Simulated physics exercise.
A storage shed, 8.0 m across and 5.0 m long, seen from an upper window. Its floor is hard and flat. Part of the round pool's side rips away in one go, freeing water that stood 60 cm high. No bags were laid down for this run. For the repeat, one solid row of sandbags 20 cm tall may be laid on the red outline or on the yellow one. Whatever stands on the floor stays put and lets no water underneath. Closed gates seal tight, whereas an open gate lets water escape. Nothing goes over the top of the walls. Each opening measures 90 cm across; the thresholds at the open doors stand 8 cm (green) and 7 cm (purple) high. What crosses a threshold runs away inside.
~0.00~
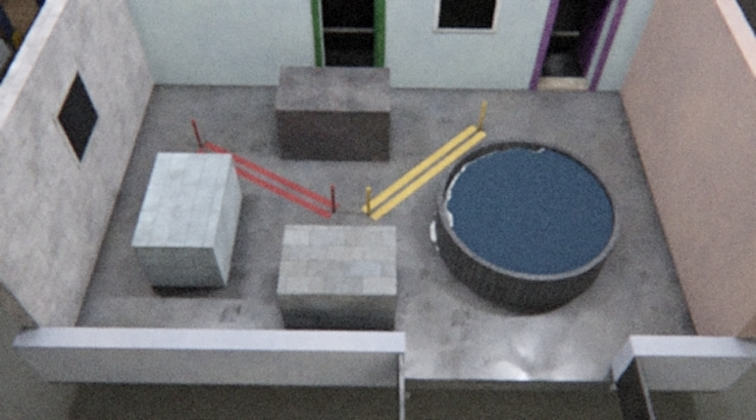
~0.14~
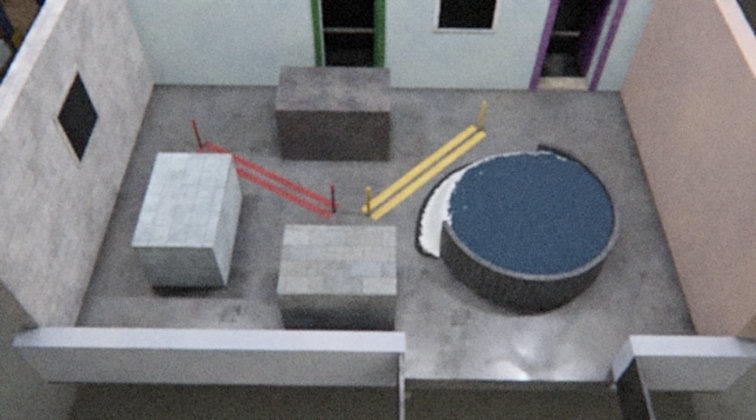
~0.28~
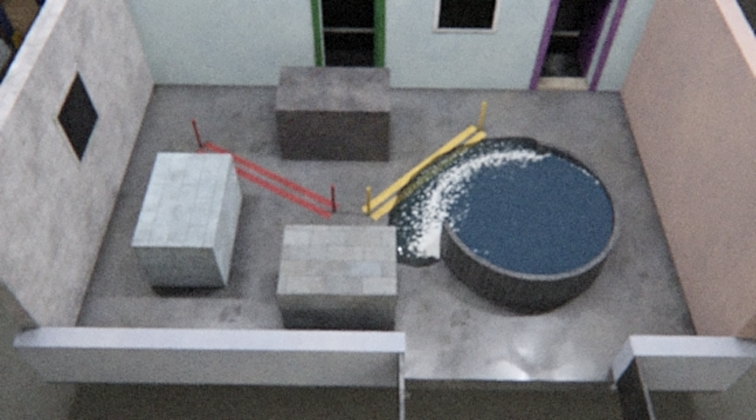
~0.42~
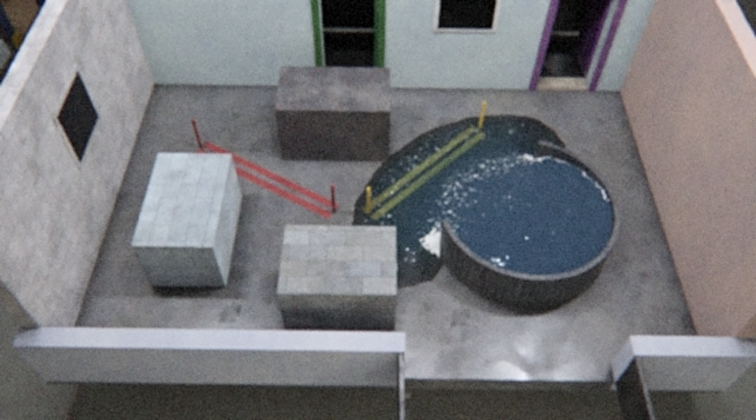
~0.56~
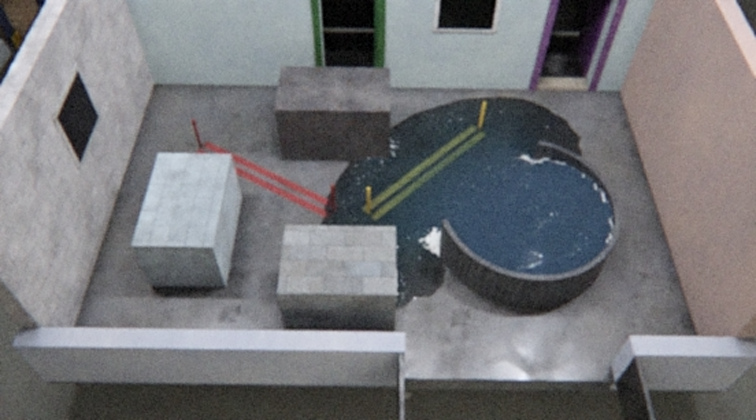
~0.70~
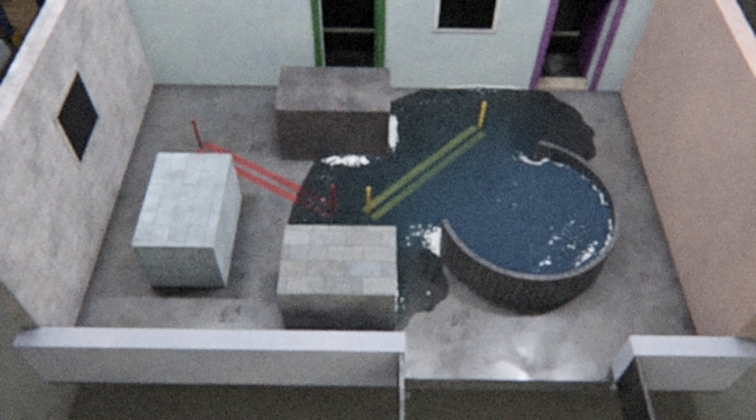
A walled storage shed with a hard, flat grey floor is seen from an upper window. A round dark pool of blue water stands at the right, three blocks sit at the left and centre, red and yellow outlines lie between them, and green and purple doorways open behind. The pool's upper-left side tears away, and dark, foam-flecked water spreads over the yellow outline, between the blocks and onto the red outline's near end, while the camera stays still.
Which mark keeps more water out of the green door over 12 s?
The yellow mark.
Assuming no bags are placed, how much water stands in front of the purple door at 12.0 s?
Close to 5.0 cm of depth.
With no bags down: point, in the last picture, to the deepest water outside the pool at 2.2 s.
(418, 102) or thereabouts.
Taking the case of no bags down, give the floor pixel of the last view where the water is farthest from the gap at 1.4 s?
Tip position: Roughly (178, 154), last view.
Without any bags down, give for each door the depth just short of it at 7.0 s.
In centimetres, green: 6; purple: 9.
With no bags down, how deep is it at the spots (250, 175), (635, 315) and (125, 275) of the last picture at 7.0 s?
9, 4 and 13 cm.
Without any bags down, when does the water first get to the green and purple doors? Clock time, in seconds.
Green 1.0 s, purple 0.8 s.
After 1.4 s water covers 40 % of the floor and is deepest (40 cm) near (407, 94) in the run without bags; in at the green door, 2 L with no bags, 2 L with the row on red, 0 L on yellow.
After 2.2 s water covers 55 % of the floor and is deepest (34 cm) near (418, 102) in the run without bags; in at the green door, 19 L with no bags, 22 L with the row on red, 1 L on yellow.
After 3.5 s water covers 75 % of the floor and is deepest (31 cm) near (153, 91) in the run without bags; in at the green door, 48 L with no bags, 51 L with the row on red, 6 L on yellow.
After 7.0 s water covers 95 % of the floor and is deepest (16 cm) near (90, 281) in the run without bags; in at the green door, 55 L with no bags, 57 L with the row on red, 6 L on yellow.
After 12.0 s water covers 100 % of the floor and is deepest (9 cm) near (117, 281) in the run without bags; in at the green door, 56 L with no bags, 57 L with the row on red, 8 L on yellow.
